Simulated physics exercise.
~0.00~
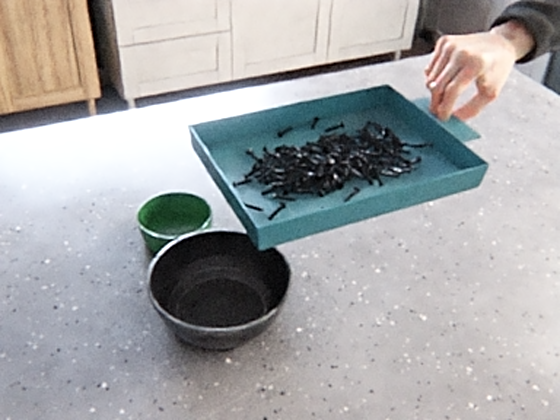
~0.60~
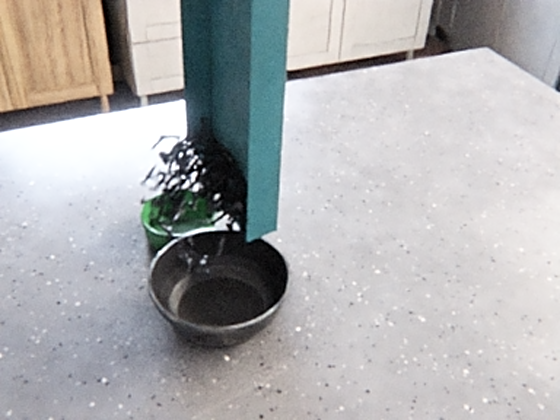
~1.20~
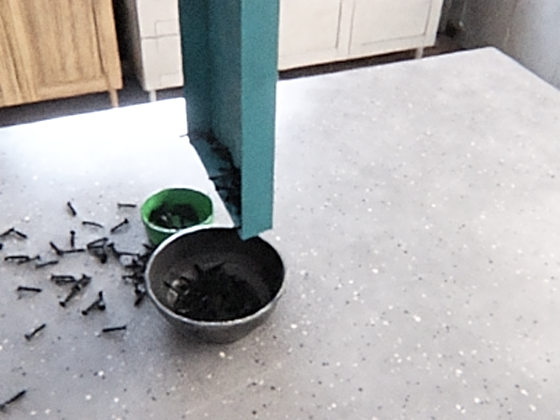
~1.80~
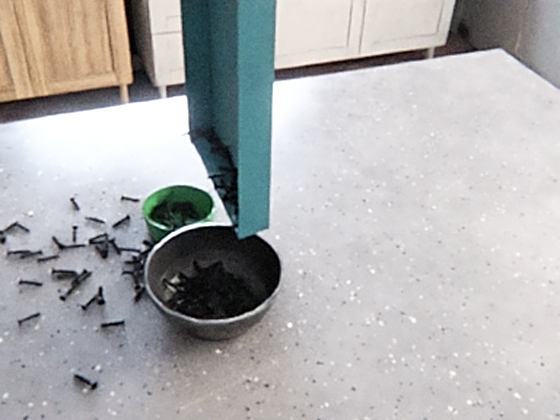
In the video, a hand tilts a teal tray of black screws upright above a black bowl and a small green dish on a speckled table, and the screws spill out, landing in both containers and scattering across the tabletop to the left, while some stay in the tray.
